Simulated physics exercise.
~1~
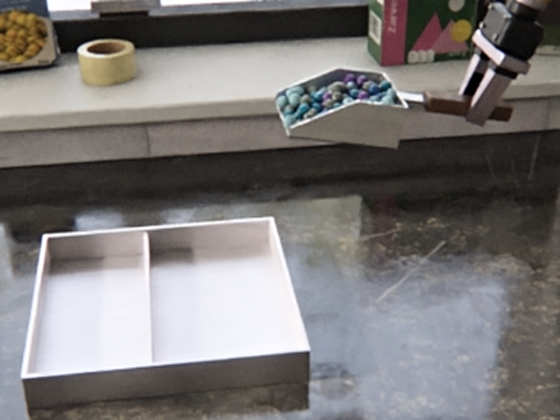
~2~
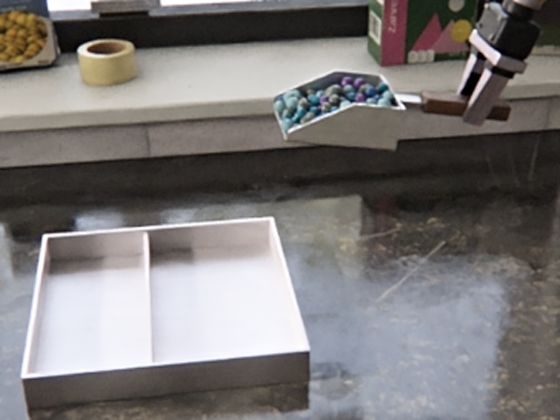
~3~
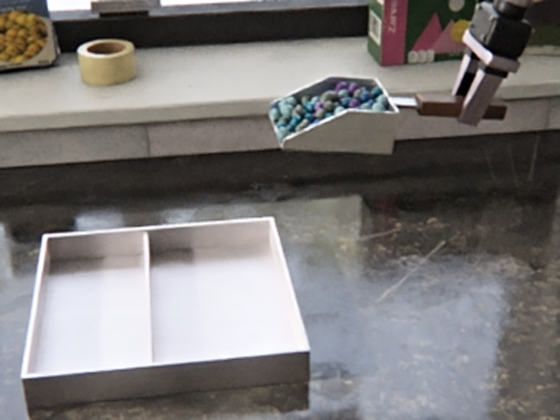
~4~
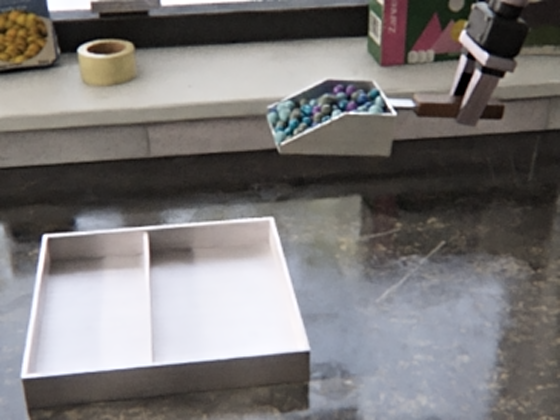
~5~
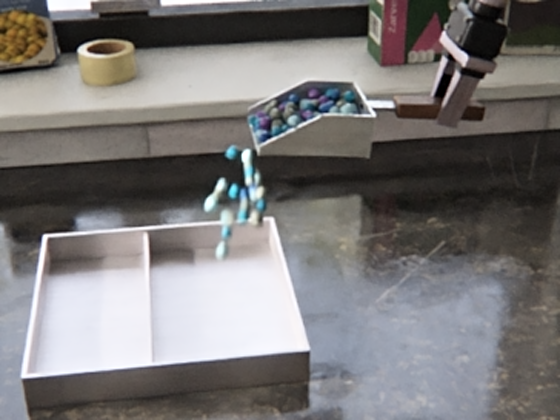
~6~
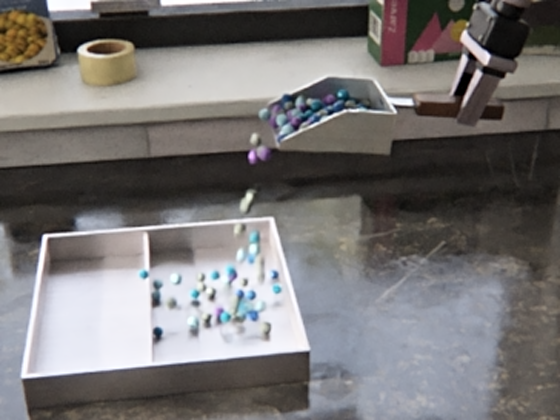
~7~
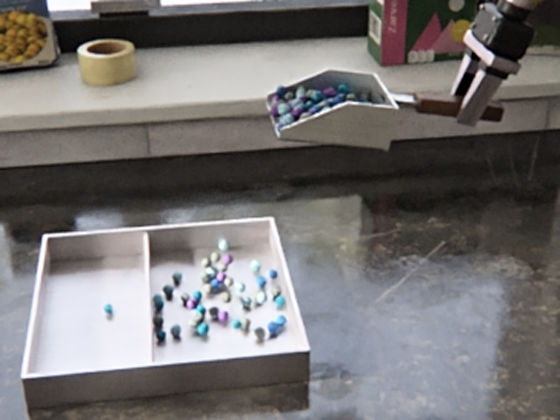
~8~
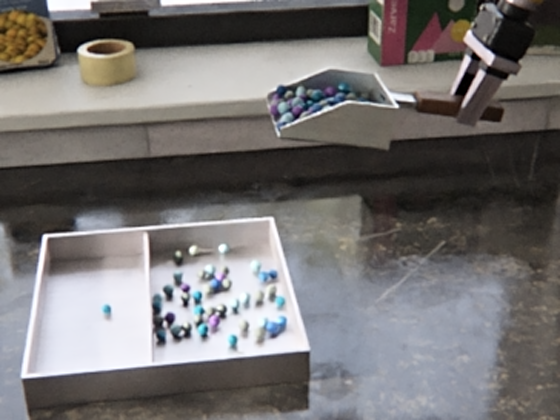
To begin with, a robot gripper holds a white scoop heaped with small blue, teal and purple balls above a dark, glossy table, with a divided, empty white tray at the lower left. The scoop shifts slightly left and down, then moves farther left, and a cluster of balls spills over its open front. They drop into the tray's right section and scatter while the scoop draws back to the right, a few more trailing behind. Finally the scoop hangs nearly still, still holding most of its load, with one ball lying alone in the left section.
